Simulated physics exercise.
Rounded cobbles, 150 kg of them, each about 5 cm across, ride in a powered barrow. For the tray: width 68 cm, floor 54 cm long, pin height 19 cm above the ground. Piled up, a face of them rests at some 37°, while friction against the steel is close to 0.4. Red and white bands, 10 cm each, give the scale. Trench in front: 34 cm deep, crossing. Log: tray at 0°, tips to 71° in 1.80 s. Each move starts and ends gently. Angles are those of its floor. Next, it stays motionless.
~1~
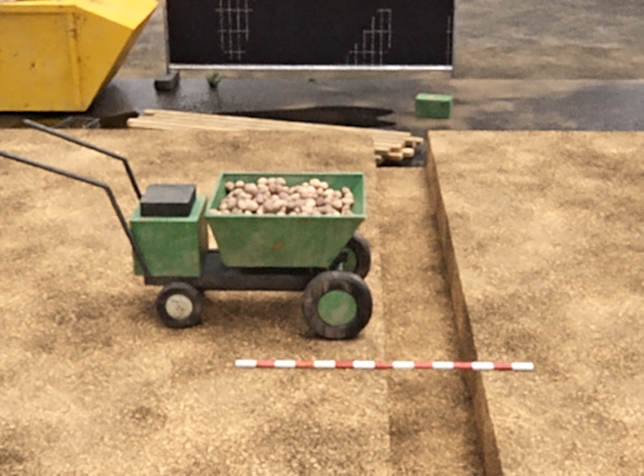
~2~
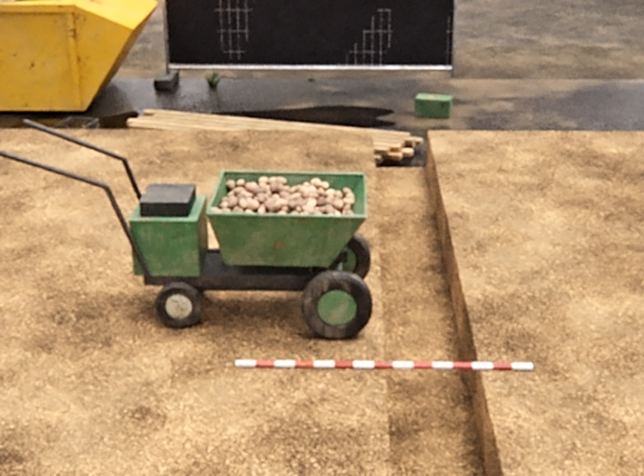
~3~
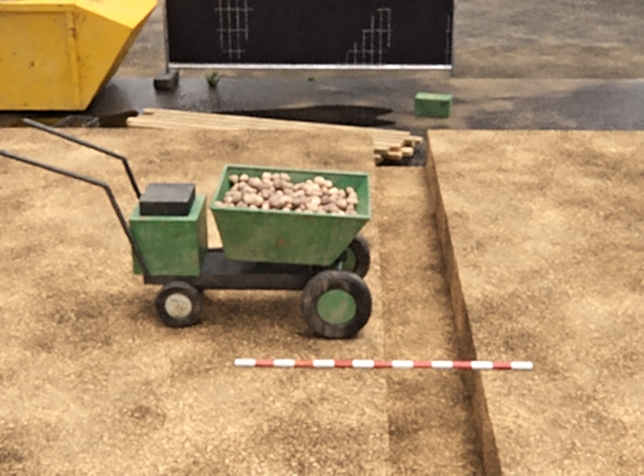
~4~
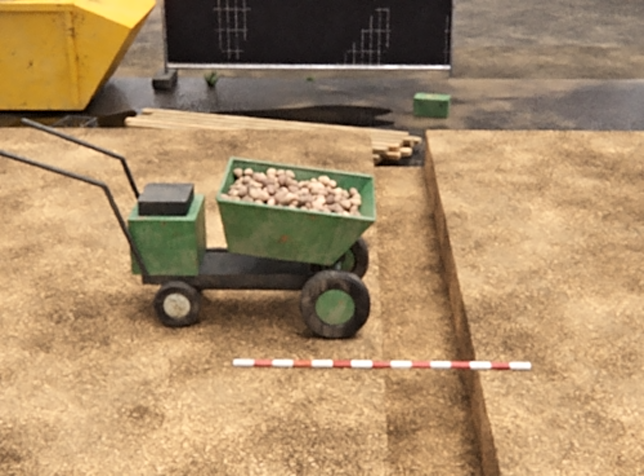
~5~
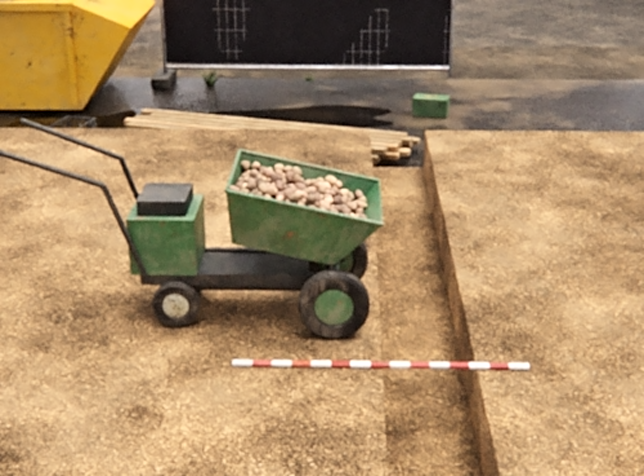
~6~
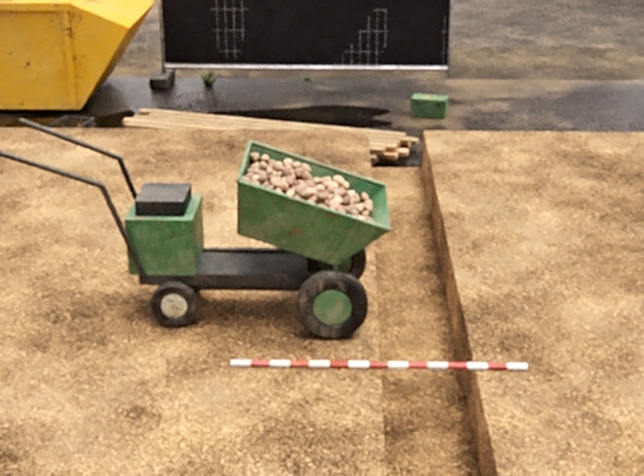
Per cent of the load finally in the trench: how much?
Approx. 72 %.
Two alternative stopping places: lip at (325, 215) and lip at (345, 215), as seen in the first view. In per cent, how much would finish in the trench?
Roughly 100 per cent, then 95 per cent.
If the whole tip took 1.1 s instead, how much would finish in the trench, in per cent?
It would be near 60 per cent.
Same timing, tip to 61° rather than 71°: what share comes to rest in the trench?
It comes out at about 45 percent.
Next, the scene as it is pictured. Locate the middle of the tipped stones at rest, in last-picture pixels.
Roughly (447, 349), I'd say.
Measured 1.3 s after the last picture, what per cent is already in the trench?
I'd put it near 25 per cent.
Then, 0.8 s after the last picture the floor is at 60°, 98 % in the tray, 2 % in the trench; the foremost stones are at (449, 270).
Then, 1.3 s after the last picture the floor is at 71°, 56 % in the tray, 24 % in the trench, 20 % past the trench; the foremost stones are at (558, 323).
Then, 1.6 s after the last picture the floor is at 71°, 34 % in the tray, 37 % in the trench, 29 % past the trench; the foremost stones are at (590, 325).
Then, 3.6 s after the last picture the floor is at 71°, 0 % in the tray, 72 % in the trench, 28 % past the trench; the foremost stones are at (589, 307).
